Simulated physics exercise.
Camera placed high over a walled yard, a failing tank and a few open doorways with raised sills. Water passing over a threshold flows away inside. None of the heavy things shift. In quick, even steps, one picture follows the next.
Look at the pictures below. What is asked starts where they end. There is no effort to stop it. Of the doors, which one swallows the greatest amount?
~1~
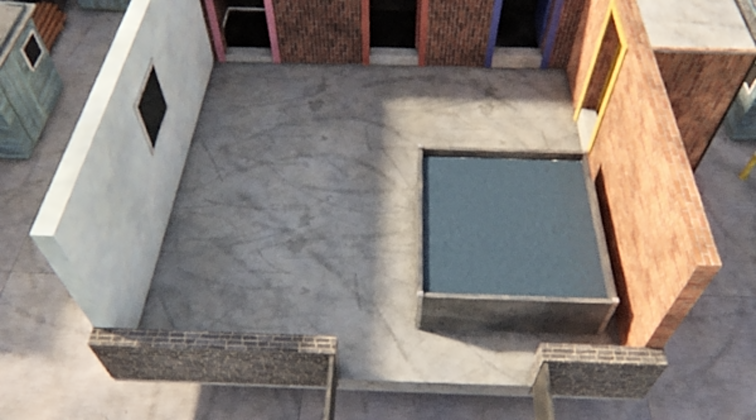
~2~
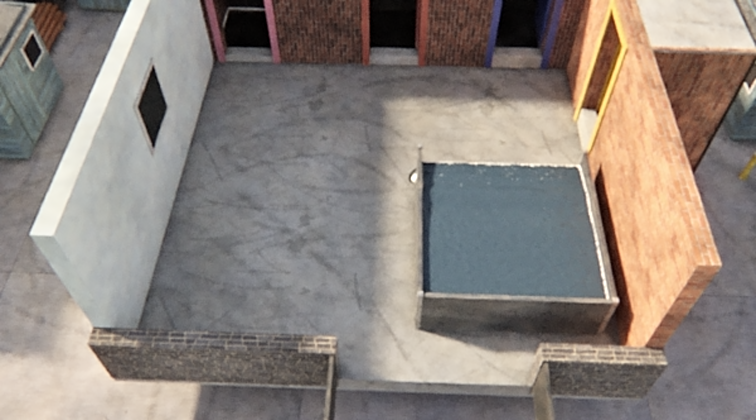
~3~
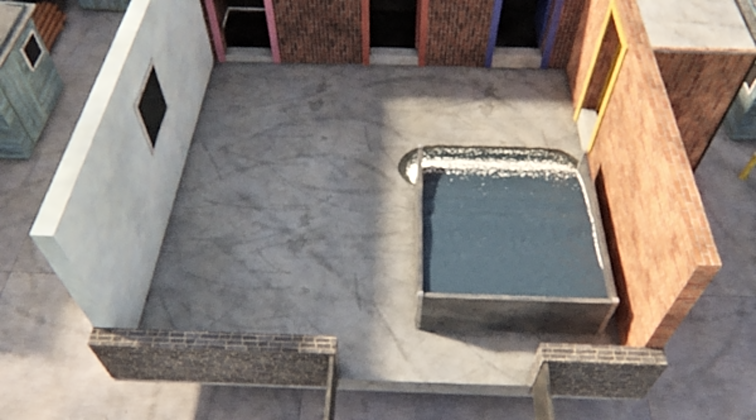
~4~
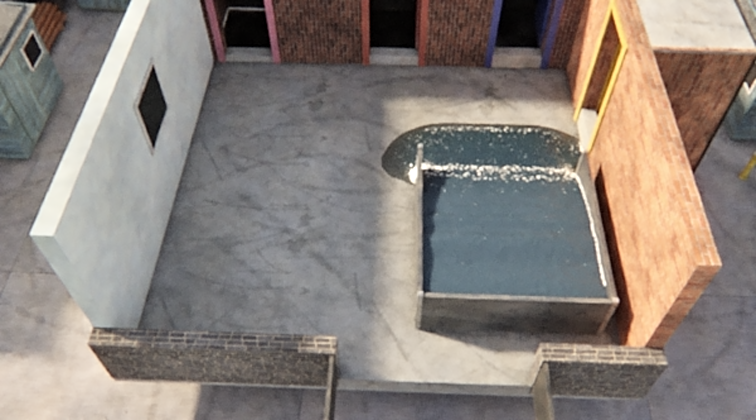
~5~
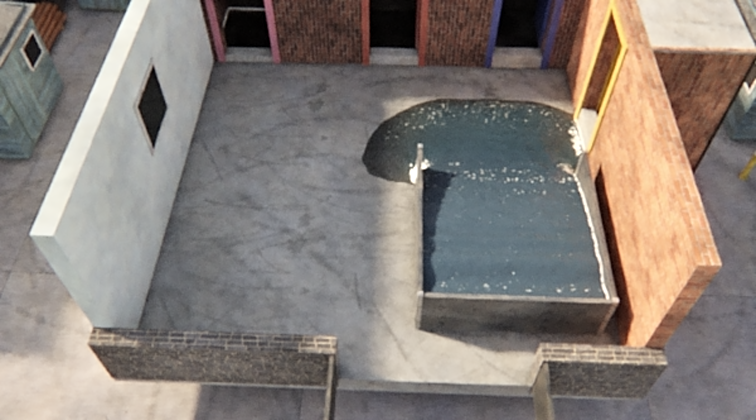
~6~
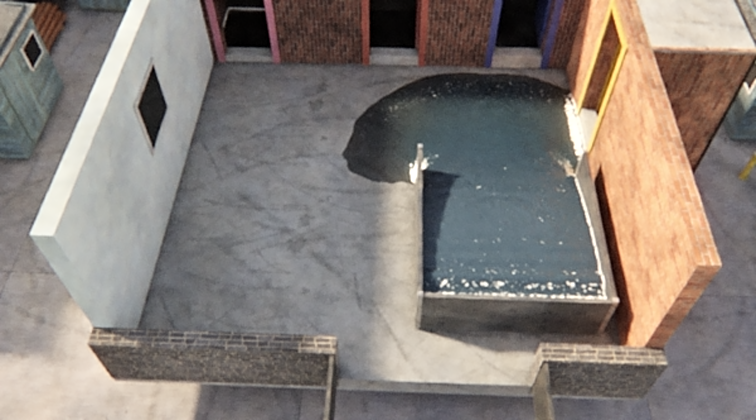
The blue door swallows the most.
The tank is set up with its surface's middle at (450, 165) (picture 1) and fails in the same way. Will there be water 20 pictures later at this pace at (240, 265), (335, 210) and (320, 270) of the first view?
In the order given: Not reached, not reached and not reached.
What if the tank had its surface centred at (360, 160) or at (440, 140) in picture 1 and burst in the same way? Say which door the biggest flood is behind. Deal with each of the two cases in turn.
The one in red; the red door.
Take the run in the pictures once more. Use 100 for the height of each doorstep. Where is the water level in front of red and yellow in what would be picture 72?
In turn 50 and 30 per cent.
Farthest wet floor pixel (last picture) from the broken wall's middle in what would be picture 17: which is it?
Farthest reach: (224, 63).
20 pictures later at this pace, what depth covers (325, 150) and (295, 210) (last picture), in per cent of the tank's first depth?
Near 0 per cent and 0 per cent, respectively.
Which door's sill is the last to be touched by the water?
I'd go with the door marked pink.
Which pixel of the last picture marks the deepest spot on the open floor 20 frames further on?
Somewhere near (224, 63).
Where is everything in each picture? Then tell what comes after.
The first frame shows the tank at (509, 221) is whole and still.
In the second frame, water pours out on the tank's far side and has run to (413, 180).
In the third frame, the front is at (405, 163), out from the gap on the tank's far side.
In the fourth frame, water pours out on the tank's far side and has run to (391, 152).
In the fifth frame, water pours out on the tank's far side and has run to (385, 126).
In the sixth frame, water pours out on the tank's far side and has run to (427, 80).
A moment on, water covers 35 % of the floor; yellow door wet at the sill, nothing in, pink door not reached, blue door some in, red door a trickle in.
Next, water covers 40 % of the floor; yellow door wet at the sill, nothing in, pink door wet at the sill, nothing in, blue door a lot in, red door some in.
Then, water covers 50 % of the floor; yellow door wet at the sill, nothing in, pink door a trickle in, blue door a lot in, red door a lot in.
Later, water covers 85 % of the floor; yellow door wet at the sill, nothing in, pink door a lot in, blue door a lot in, red door a lot in.
In the end, water covers 100 % of the floor; yellow door wet at the sill, nothing in, pink door a lot in, blue door a lot in, red door a lot in; the blue door has let in the most.
